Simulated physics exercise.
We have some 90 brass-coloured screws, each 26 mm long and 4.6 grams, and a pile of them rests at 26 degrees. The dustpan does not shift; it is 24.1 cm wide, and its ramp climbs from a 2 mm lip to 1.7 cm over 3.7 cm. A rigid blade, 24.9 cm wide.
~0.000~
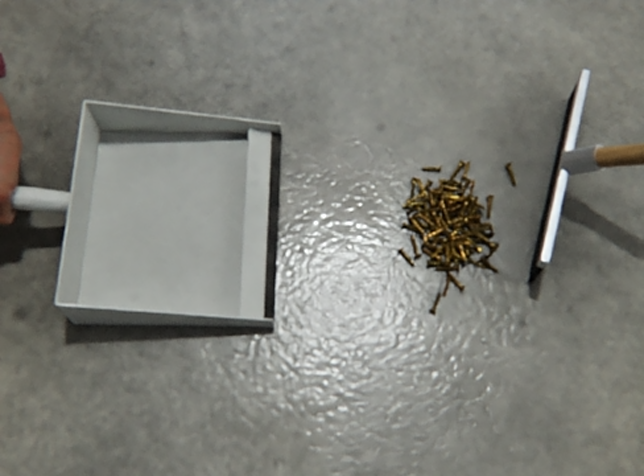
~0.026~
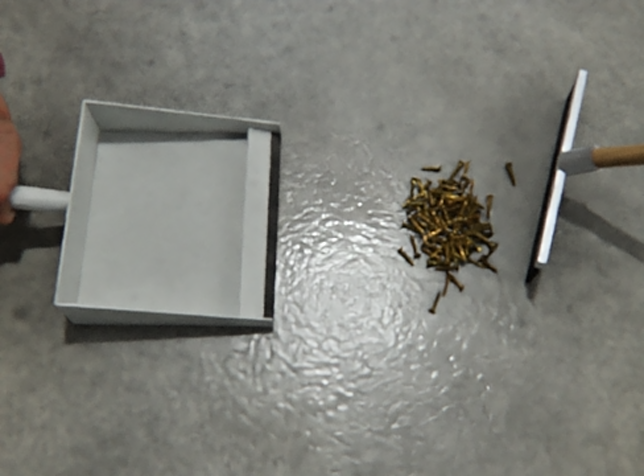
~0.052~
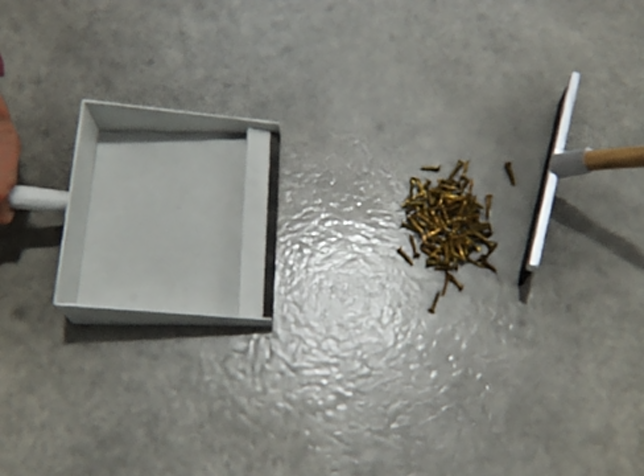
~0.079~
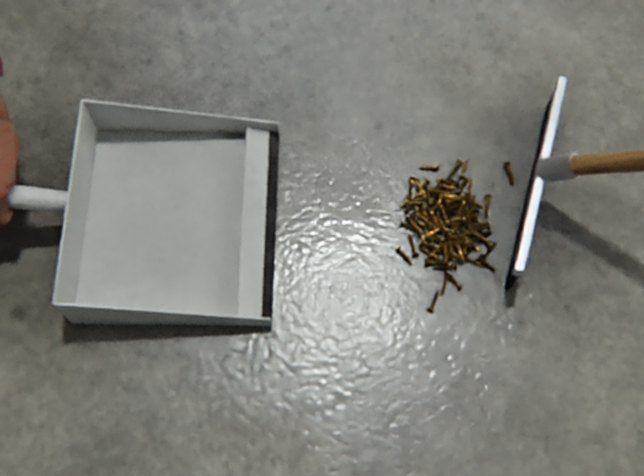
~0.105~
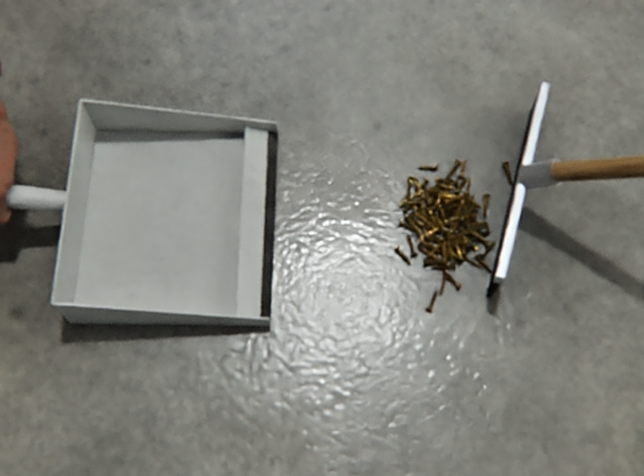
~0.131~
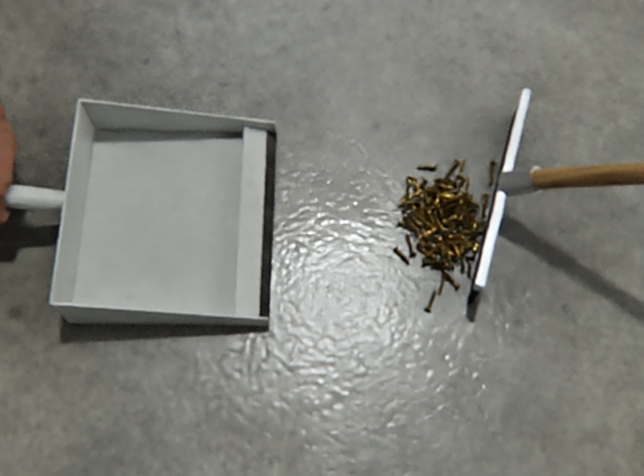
We see a pile of brass-coloured screws on a grey floor between a still, hand-held dustpan and a wooden-handled blade, which moves left and slightly towards the viewer until it meets the pile's right edge, shifting a few screws.
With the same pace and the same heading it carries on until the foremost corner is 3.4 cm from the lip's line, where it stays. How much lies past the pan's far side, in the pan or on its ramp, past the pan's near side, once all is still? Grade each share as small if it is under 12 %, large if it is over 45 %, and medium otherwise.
Past the pan's far side: Small; in the pan or on its ramp: Small; past the pan's near side: Small.
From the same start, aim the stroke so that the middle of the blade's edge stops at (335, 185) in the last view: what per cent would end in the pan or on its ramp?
Some 20 percent.
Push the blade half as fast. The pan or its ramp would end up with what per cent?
Then some 0 in a hundred.
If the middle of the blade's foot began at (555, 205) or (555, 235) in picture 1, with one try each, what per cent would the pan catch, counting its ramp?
5 and 0 per cent, roughly.
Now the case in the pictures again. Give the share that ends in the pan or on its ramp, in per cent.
Estimate: Near 5 %.
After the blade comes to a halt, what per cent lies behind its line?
Estimate: Around 0 %.
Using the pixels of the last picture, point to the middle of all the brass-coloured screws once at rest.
Around (296, 227).
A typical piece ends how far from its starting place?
18 cm or so.
Then, at 0.26 s, middle of the blade 15 cm from the lip; 0 % over the lip, far side 0 %, near side 0 %.
Then, at 0.34 s, middle of the blade 9 cm from the lip; 0 % over the lip, far side 0 %, near side 0 %.
After 0.56 s, middle of the blade 7 cm from the lip; 10 % over the lip, far side 0 %, near side 0 %.
In the end, at 1.7 s, far side 0 %, pan 5 %, near side 0 %, in front of the lip or behind the blade 90 %.
